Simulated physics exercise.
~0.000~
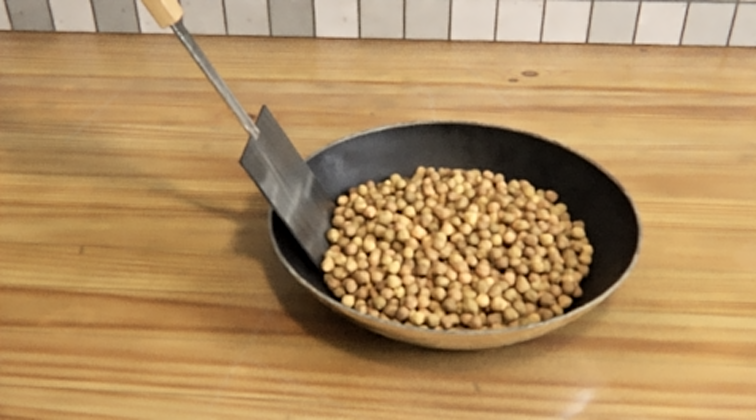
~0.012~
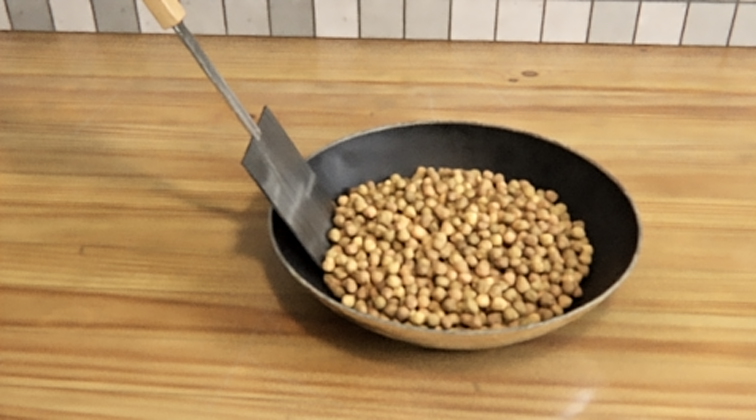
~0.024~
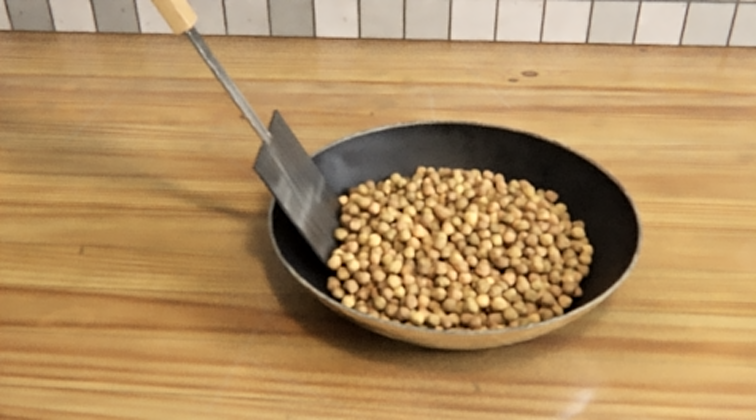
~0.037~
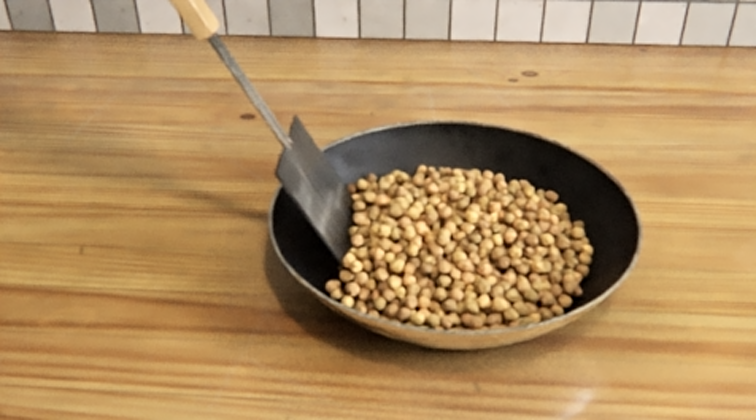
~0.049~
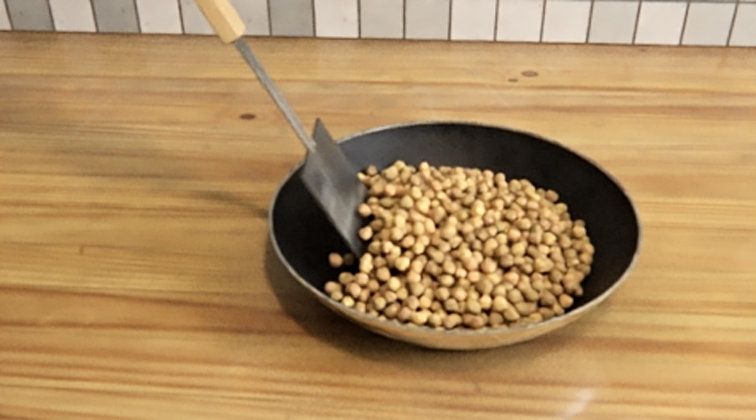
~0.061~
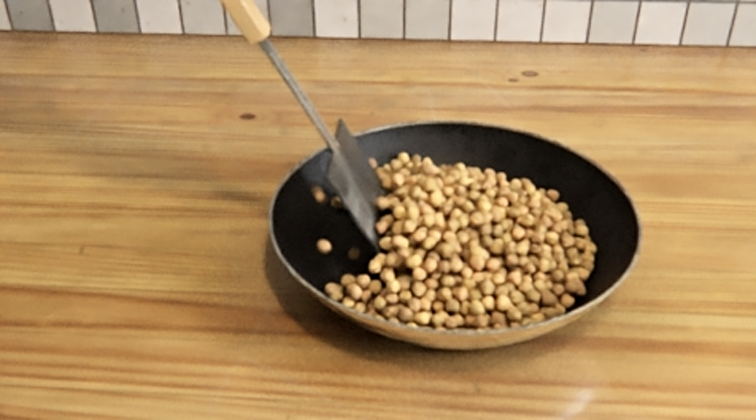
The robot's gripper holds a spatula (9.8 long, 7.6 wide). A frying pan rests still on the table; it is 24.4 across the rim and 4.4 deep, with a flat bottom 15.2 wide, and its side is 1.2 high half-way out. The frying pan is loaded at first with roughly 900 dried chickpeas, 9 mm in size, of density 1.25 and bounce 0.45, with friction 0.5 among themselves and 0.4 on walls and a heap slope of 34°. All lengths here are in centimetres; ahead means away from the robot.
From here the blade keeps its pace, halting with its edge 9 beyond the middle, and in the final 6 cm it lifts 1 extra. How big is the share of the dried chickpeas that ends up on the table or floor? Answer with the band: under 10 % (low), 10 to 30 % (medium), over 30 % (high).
High, over 30 %.
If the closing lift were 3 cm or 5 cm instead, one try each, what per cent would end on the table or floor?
Some 35 and 30 per cent.
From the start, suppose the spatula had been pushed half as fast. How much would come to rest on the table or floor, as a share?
Approx. 30 per cent.
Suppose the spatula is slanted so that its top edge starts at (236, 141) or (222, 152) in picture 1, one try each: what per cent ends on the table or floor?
Close to 35 and 40 percent respectively.
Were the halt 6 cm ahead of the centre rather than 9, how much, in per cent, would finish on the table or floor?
Near 20 per cent.
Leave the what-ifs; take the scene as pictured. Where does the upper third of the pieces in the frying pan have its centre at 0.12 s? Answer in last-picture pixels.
(517, 215).
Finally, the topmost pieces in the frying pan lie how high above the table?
Some 4.0 cm above the table.
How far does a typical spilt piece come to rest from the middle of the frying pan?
I reckon close to 38 centimetres.
By 0.09 s, sloping 61°, highest piece 11 above the table; 898 in the frying pan, 2 on the blade or in flight.
By 0.12 s, sloping 61°, highest piece 17 above the table; 898 in the frying pan, 2 on the blade or in flight.
By 0.34 s, sloping 61°, highest piece 30 above the table; 544 in the frying pan, 103 on the table or floor, 253 on the blade or in flight.
By 1.39 s, sloping 61°, highest piece 4 above the table; 544 in the frying pan, 356 on the table or floor.
Final count, 544 in the frying pan, 356 on the table or floor. That is 40 % on the table or floor.
